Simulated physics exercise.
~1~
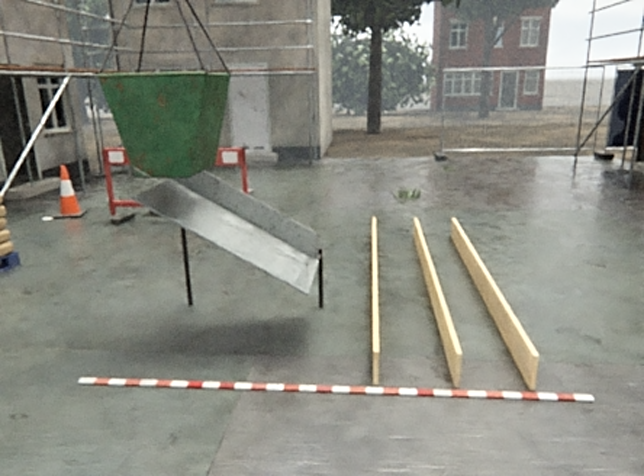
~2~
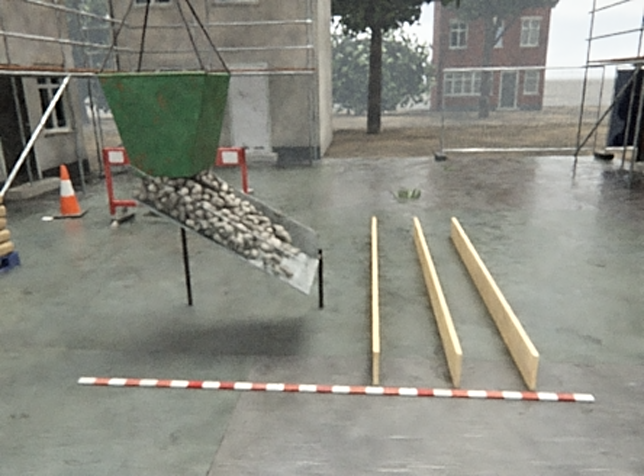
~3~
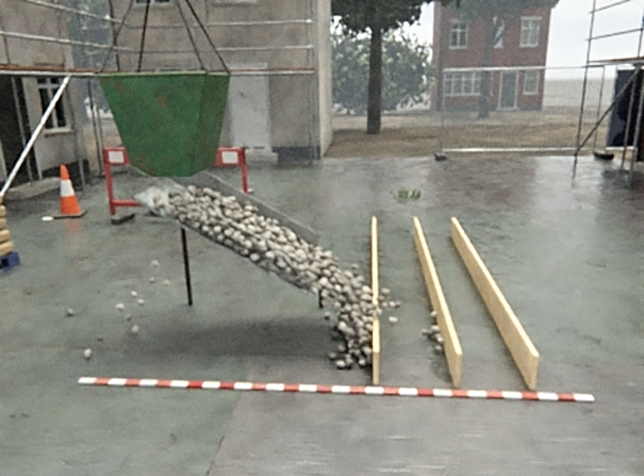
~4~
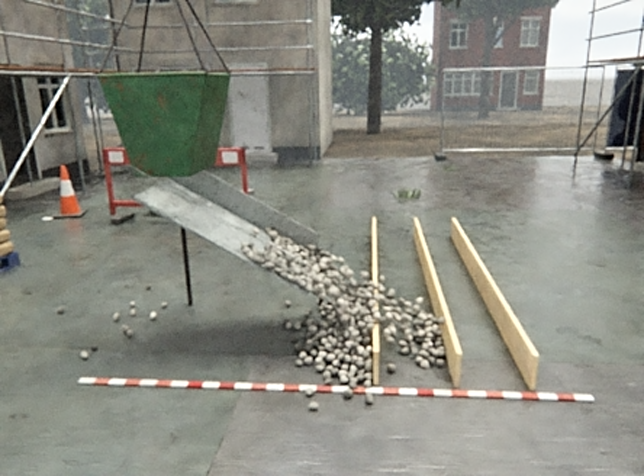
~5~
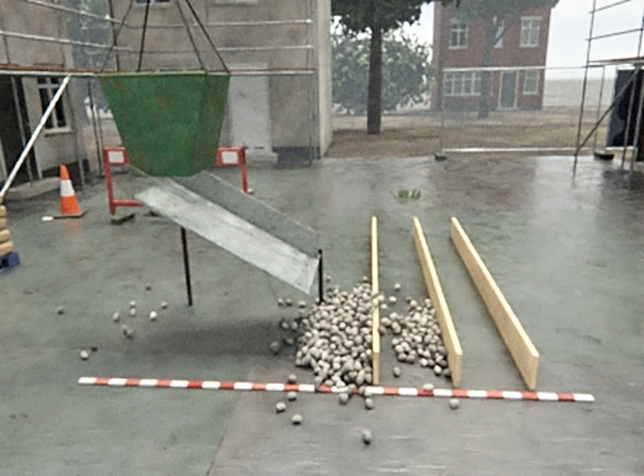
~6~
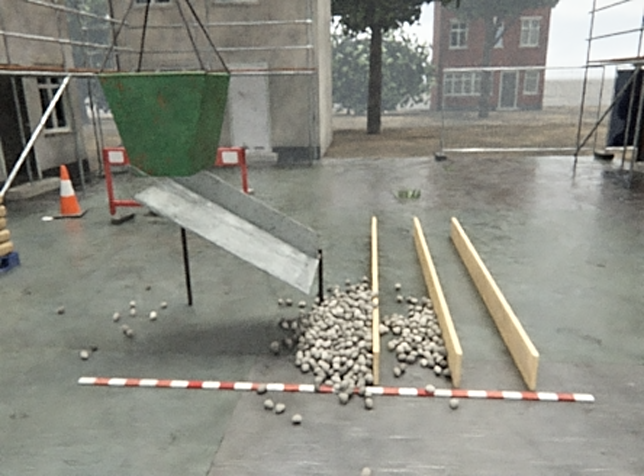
To begin with, a green skip hangs still above a bare, sloping steel chute in a wet yard, with three upright wooden planks standing to the right. Rounded grey stones then pour from the skip and slide down the chute towards the right. They spill off its lower end, piling against the nearest plank while a few stray ones scatter on the ground. More stones tumble down and some cross into the left bay as the chute empties. Finally, most lie heaped left of the planks, a smaller group fills part of the left bay, and the right bay looks empty.
